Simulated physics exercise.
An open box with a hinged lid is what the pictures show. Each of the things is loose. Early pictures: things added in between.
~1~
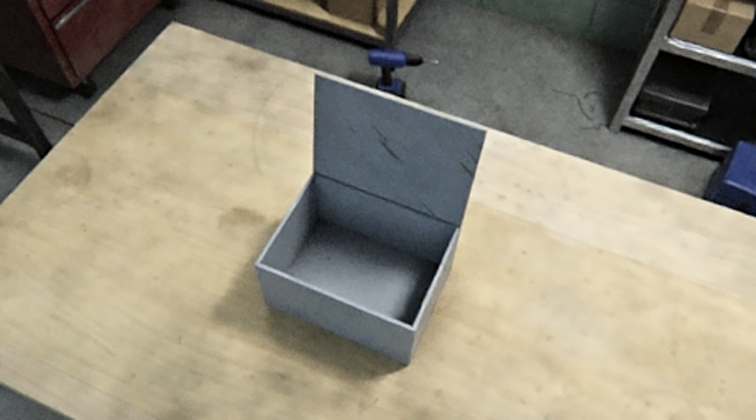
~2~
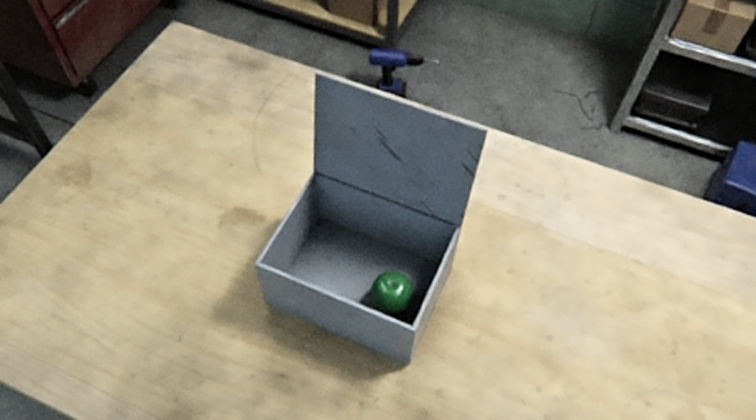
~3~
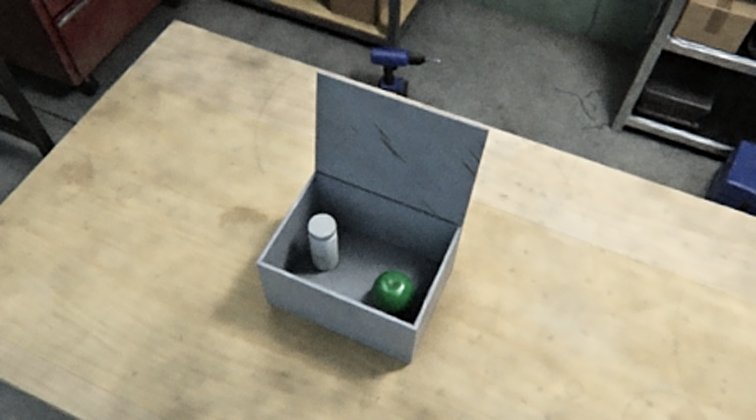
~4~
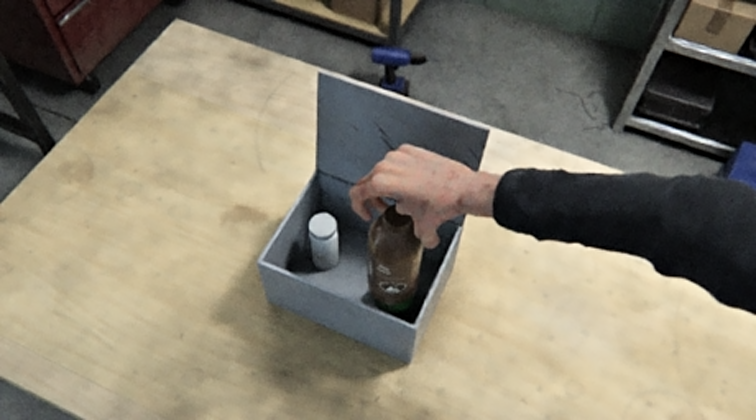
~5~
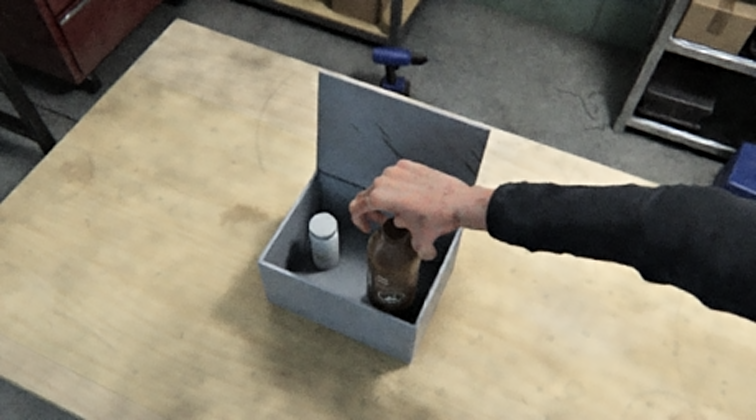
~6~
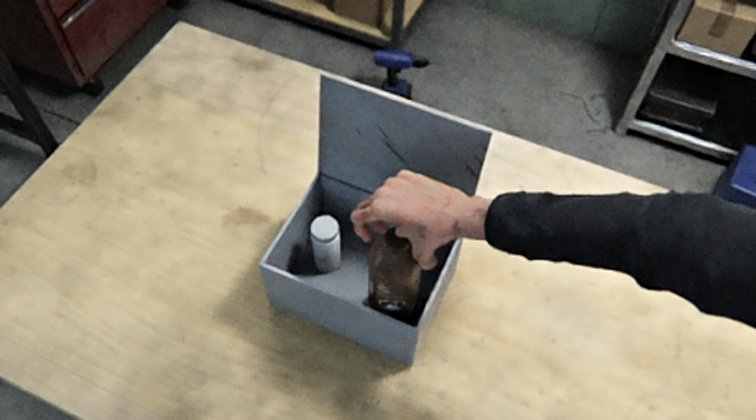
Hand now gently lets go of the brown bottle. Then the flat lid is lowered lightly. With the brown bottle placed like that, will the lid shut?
No: The lid never seats.
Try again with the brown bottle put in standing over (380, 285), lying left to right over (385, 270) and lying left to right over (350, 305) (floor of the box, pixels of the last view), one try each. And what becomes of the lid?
Try 1: Lid shut; try 2: Lid shut; try 3: Lid shut.
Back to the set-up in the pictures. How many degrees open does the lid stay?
Some 20 degrees above the rim, more or less.
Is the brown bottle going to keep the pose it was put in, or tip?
Observation: It tilts over.
Then, 1.10 s on from there, lid starting down; brown bottle turned 38° from how it was put near (401, 290); green apple shifted about its own width.
Then, 1.80 s on from there, lid 37° above the rim; brown bottle turned 38° from how it was put near (401, 290); green apple shifted about its own width.
In the end, lid 21° above the rim; toppled in the box, brown bottle; moved from the start, green apple; white shaker unmoved. At the end, from the last picture's camera, brown bottle near (397, 287).
